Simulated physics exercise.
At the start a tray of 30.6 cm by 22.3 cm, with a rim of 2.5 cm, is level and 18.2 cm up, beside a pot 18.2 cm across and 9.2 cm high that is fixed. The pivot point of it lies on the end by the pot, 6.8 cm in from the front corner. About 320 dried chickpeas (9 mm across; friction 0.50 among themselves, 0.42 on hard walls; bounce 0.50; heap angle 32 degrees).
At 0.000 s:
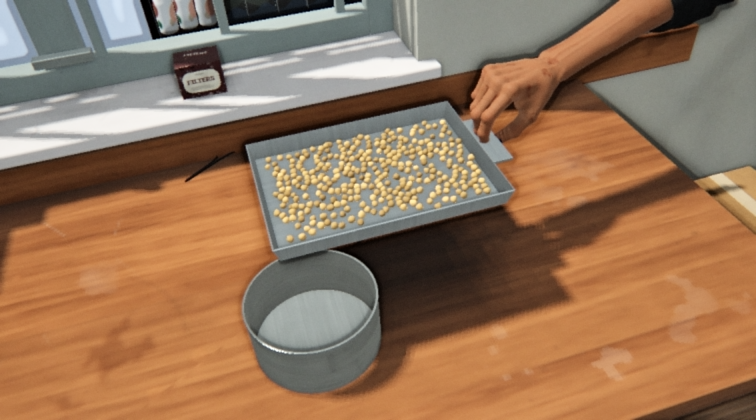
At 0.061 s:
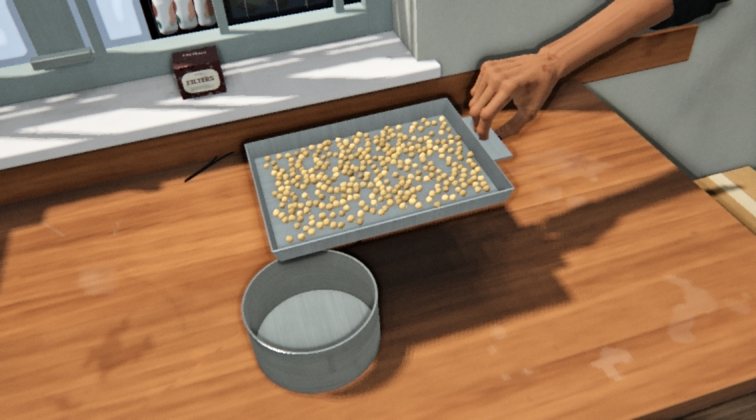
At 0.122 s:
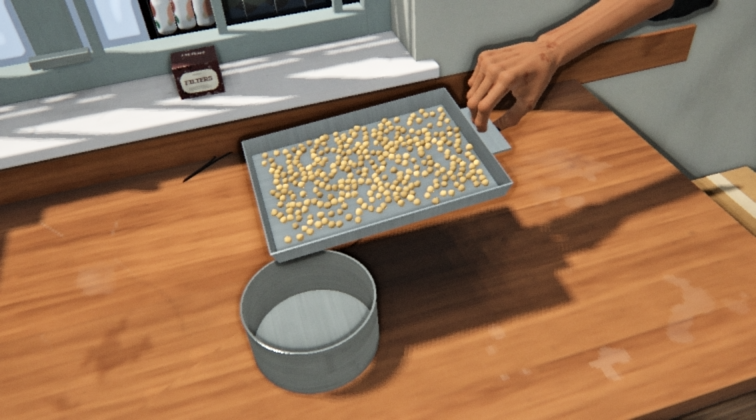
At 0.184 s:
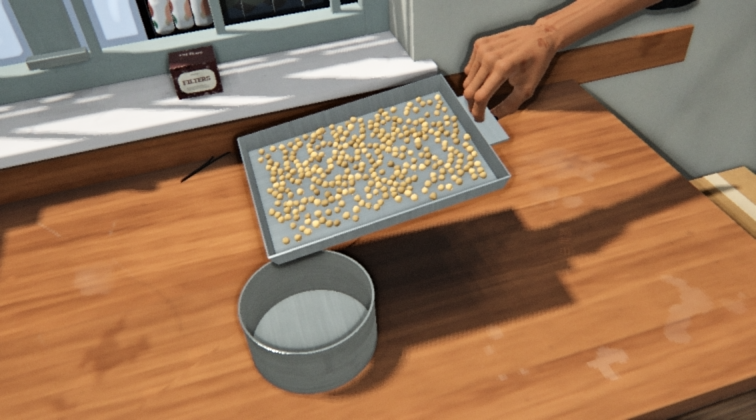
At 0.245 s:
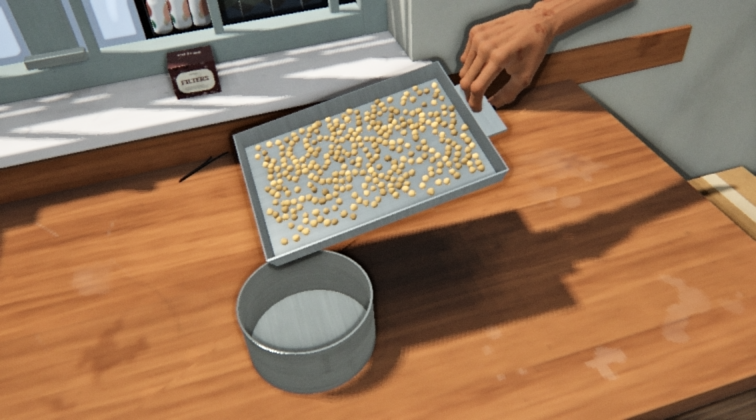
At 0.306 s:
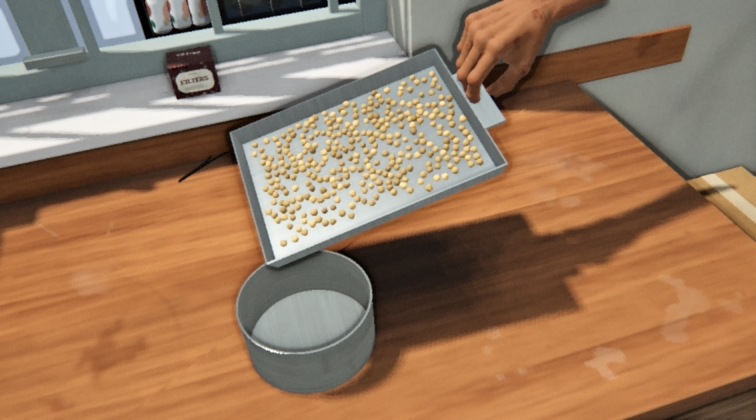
A hand gripped the right end of a gray metal tray of dried chickpeas above a wooden counter, then raised that end steadily, tilting the tray down to the left over a round, empty pot.
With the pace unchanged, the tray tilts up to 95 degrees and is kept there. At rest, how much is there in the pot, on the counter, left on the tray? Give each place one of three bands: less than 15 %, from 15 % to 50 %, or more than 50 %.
Pot - more than 50 %; counter - less than 15 %; tray - less than 15 %.
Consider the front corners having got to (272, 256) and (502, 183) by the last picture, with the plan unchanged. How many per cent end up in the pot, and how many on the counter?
The pot gets 75 and the counter 20.
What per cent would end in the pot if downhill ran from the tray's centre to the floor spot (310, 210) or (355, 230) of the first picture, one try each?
First try: Around 60 percent; second try: Around 80 percent.
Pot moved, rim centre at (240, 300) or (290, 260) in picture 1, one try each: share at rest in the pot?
Around 80 per cent, then around 30 per cent.
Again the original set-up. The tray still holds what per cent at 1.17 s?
It works out to near 85 per cent of the load.
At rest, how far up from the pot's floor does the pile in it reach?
I'd say near 3.5 centimetres.
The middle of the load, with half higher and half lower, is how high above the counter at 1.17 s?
Around 22 cm up.
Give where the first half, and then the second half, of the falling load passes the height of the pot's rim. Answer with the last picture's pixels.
Earlier half at about (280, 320), later half at about (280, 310) in pixels.
Then, at 0.82 s, tilt 54 degrees; the tray holds 100 %, the pot 0 %.
After 1.17 s, tilt 79 degrees; the tray holds 85 %, the pot 10 %.
After 1.60 s, tilt 95 degrees; the tray holds 15 %, the pot 70 %.
At rest (2.6 s), pot 95 %, counter 5 %, tray 0 %.
